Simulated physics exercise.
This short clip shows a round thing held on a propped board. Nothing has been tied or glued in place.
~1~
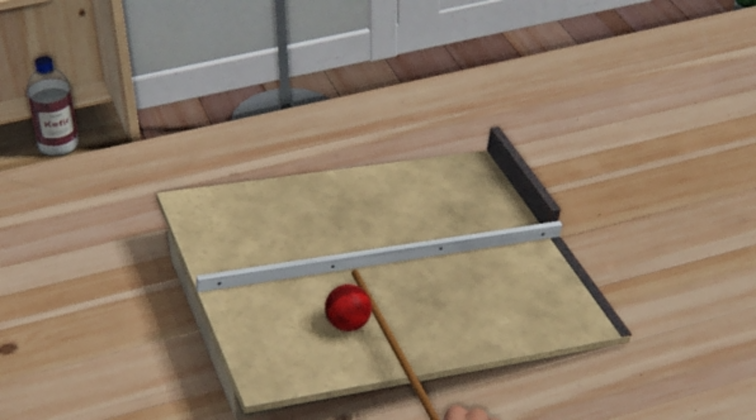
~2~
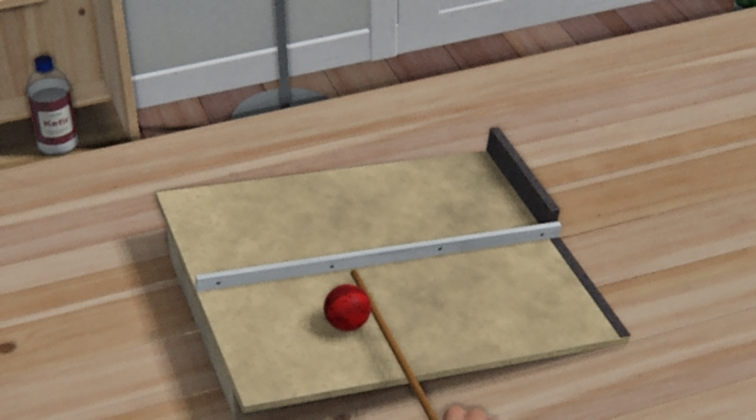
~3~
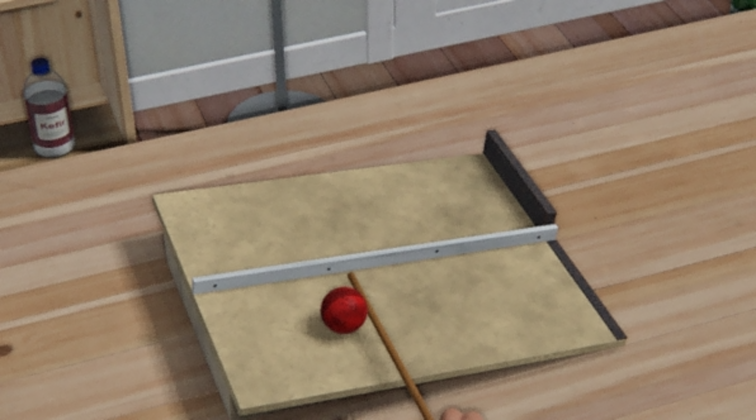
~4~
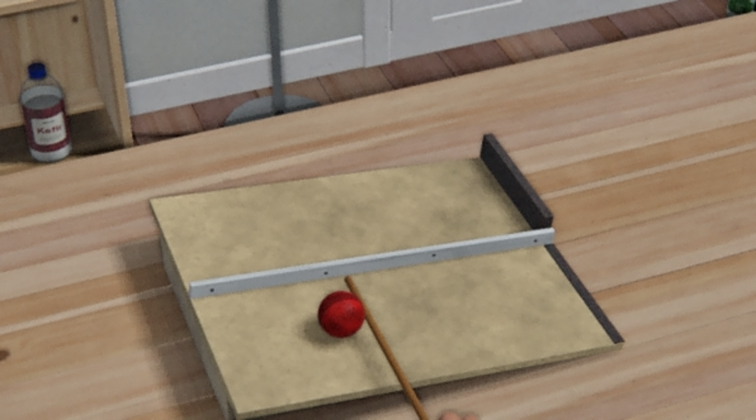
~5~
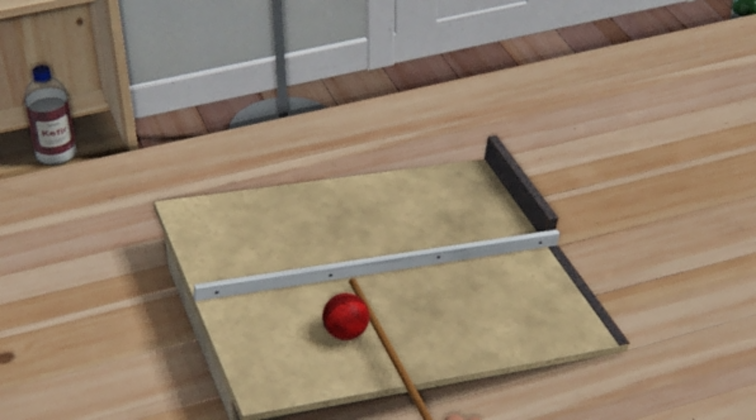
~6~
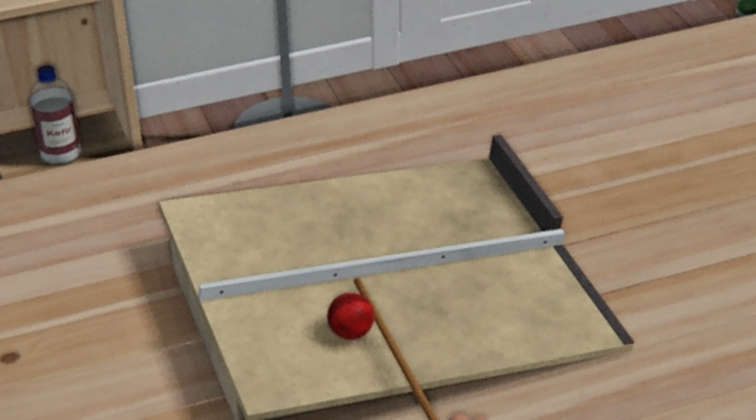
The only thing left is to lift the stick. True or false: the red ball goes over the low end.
True.
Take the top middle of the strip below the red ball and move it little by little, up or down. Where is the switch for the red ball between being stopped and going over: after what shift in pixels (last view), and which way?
The tipping point sits around 8 pixels higher.
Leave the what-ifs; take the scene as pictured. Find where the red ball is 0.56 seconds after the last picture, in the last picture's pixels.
Look for its middle near pixel (439, 302).
Then, 0.56 s after the last picture, red ball rolling on the board near (439, 302).
Then, 1.00 s after the last picture, red ball off the board near (628, 278).
Then, 1.36 s after the last picture, red ball off the board.
By the end, the red ball goes over the end.
